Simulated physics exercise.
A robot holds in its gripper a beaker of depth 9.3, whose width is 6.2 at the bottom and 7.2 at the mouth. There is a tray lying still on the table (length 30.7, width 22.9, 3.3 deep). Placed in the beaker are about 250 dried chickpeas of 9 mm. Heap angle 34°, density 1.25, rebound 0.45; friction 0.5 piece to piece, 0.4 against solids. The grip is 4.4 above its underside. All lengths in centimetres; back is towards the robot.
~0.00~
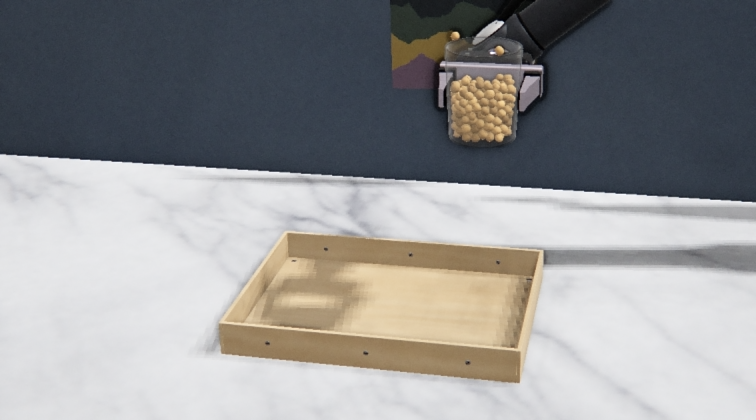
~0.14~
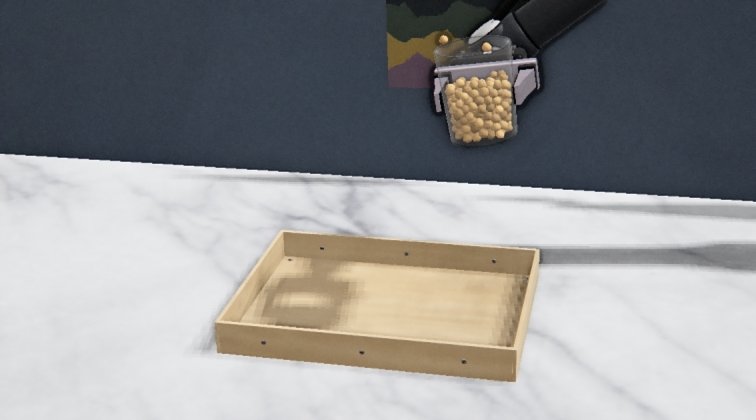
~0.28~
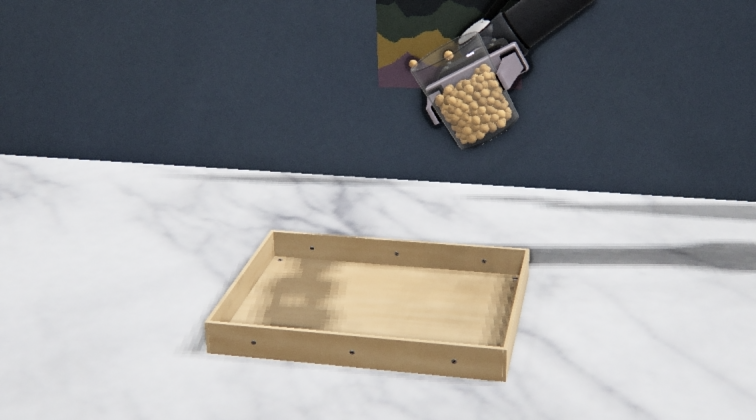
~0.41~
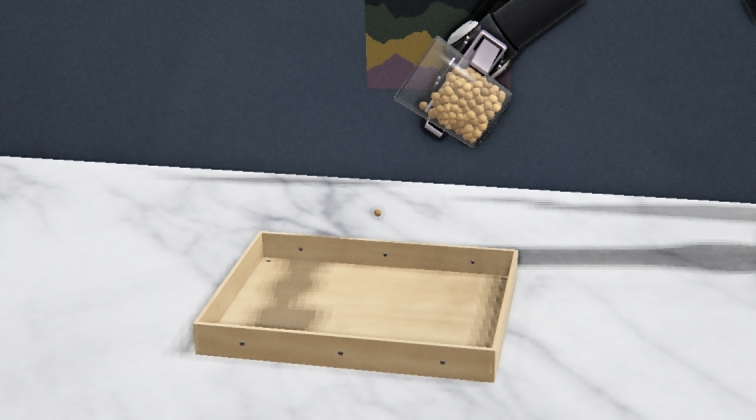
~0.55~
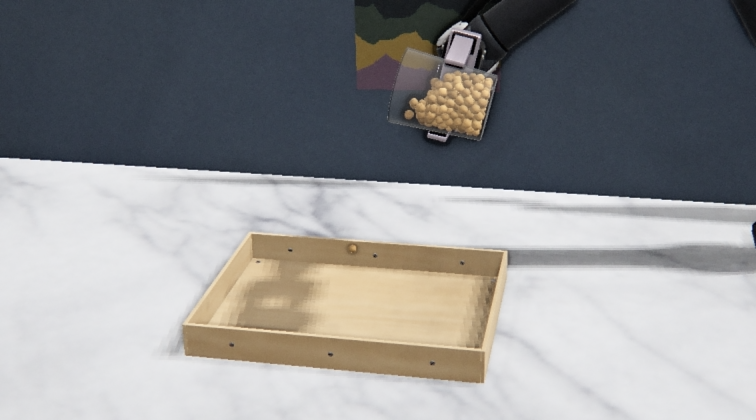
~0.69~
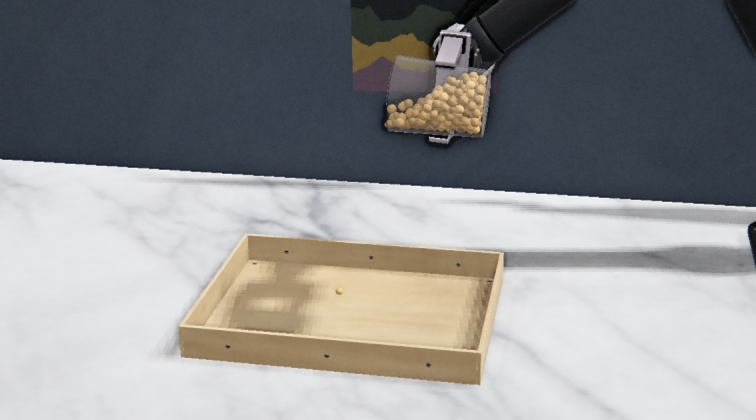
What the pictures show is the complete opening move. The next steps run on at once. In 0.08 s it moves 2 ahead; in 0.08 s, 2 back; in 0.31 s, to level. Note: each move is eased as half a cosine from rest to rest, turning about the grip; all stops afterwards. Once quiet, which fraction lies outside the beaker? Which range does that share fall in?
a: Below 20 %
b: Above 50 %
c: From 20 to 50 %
c.
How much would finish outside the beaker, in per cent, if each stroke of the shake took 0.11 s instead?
That would give around 15 per cent.
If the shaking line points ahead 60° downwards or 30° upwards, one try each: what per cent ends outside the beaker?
Estimates, in order: 5 % then 30 %.
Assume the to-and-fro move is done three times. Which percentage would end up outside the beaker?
I'd expect close to 60 per cent then.
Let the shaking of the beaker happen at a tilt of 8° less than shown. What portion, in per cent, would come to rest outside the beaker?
Estimate: Close to 15 per cent.
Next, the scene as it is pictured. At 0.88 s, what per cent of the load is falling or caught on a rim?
About 17 %.
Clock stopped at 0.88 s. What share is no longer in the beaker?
About 15 in a hundred parts are out by then.
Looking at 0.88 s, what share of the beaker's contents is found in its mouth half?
Mouth half: Close to 65 per cent.
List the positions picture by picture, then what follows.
The first frame shows beaker middle at (483, 94), level; upper third of the load around (485, 92), from x 455 to 510, top at y 35; 246 in the beaker.
The second frame shows beaker middle at (479, 93), tilted 8° forward; upper third of the load around (482, 91), from x 445 to 510, top at y 40.
The third frame shows beaker middle at (468, 93), tilted 30° forward; upper third of the load around (476, 90), from x 415 to 505, top at y 55; 245 in the beaker, 1 in flight or on a rim.
The fourth frame shows beaker middle at (455, 95), tilted 56° forward; upper third of the load around (467, 89), from x 380 to 500, top at y 70; 245 in the beaker, 1 in flight or on a rim.
The fifth frame shows beaker middle at (445, 97), tilted 78° forward; upper third of the load around (463, 88), from x 350 to 490, top at y 75; 245 in the beaker, 1 in the tray.
The sixth frame shows beaker middle at (441, 99), tilted 86° forward; upper third of the load around (464, 93), from x 340 to 485, top at y 75; 245 in the beaker, 1 in the tray.
After 0.88 s, tilted 84° forward, highest piece 27 above the table; 204 in the beaker, 1 in the tray, 41 in flight or on a rim.
After 1.07 s, tilted 18° forward, highest piece 30 above the table; 171 in the beaker, 66 in the tray, 9 in flight or on a rim.
After 1.36 s, level, highest piece 26 above the table; 171 in the beaker, 75 in the tray.
After 2.41 s, level, highest piece 26 above the table; 171 in the beaker, 75 in the tray.
At rest, 171 in the beaker, 75 in the tray. That is 30 % outside the beaker.
